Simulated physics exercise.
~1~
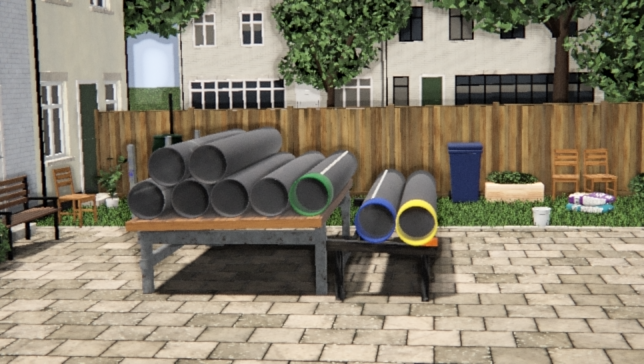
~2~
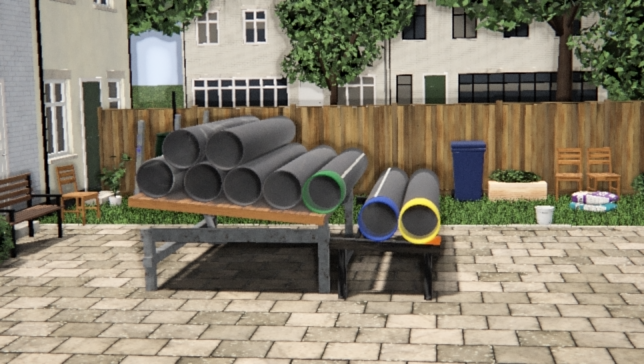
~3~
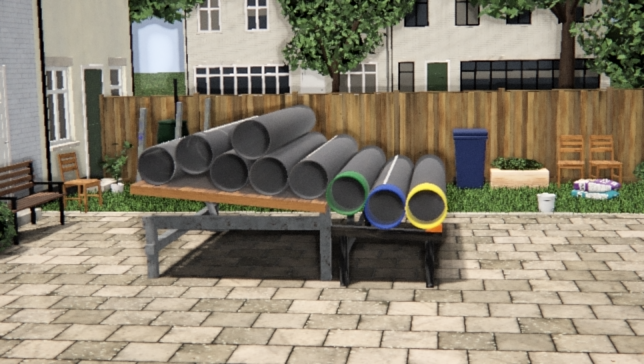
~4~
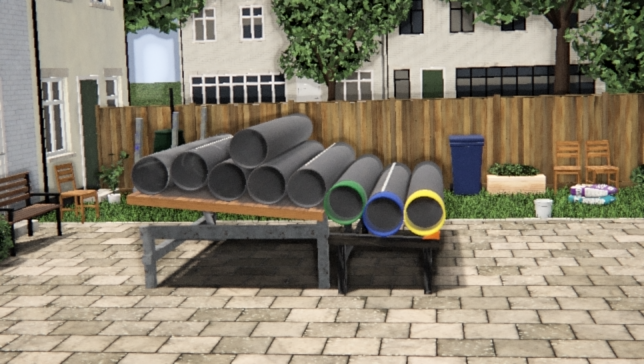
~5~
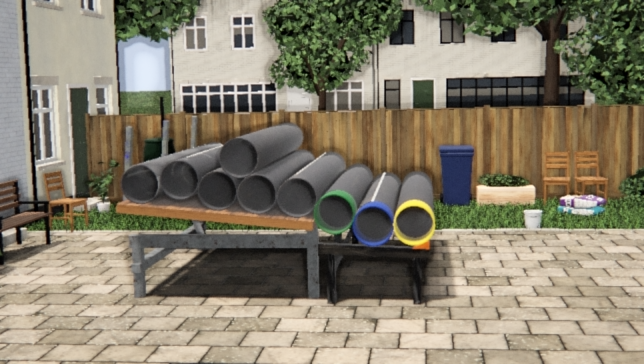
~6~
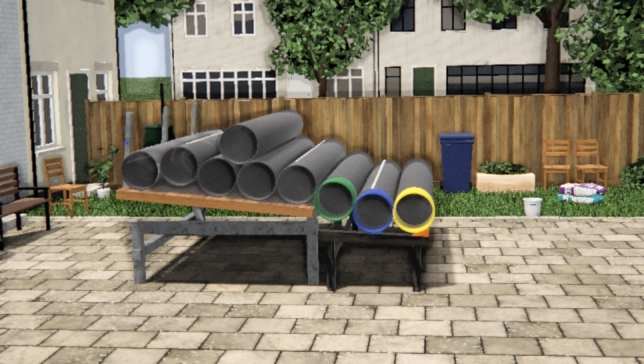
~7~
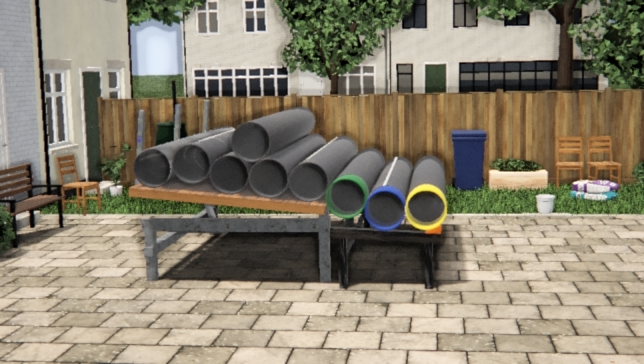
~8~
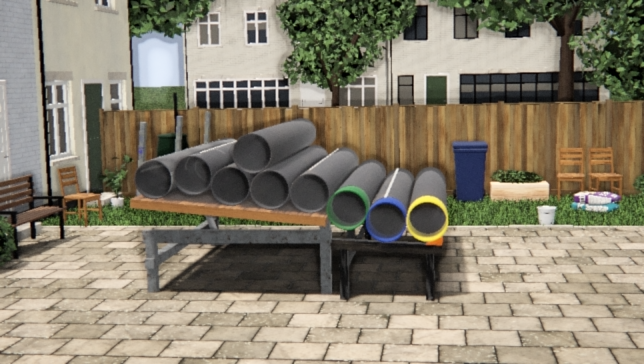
In the video, dark plastic pipes lie stacked on a sloping wooden-topped deck beside a lower black rack in a paved yard. The green-ringed pipe rolls right and down against the blue-ringed and yellow-ringed ones, other pipes shift behind it, and all settle, with none going over the far end.
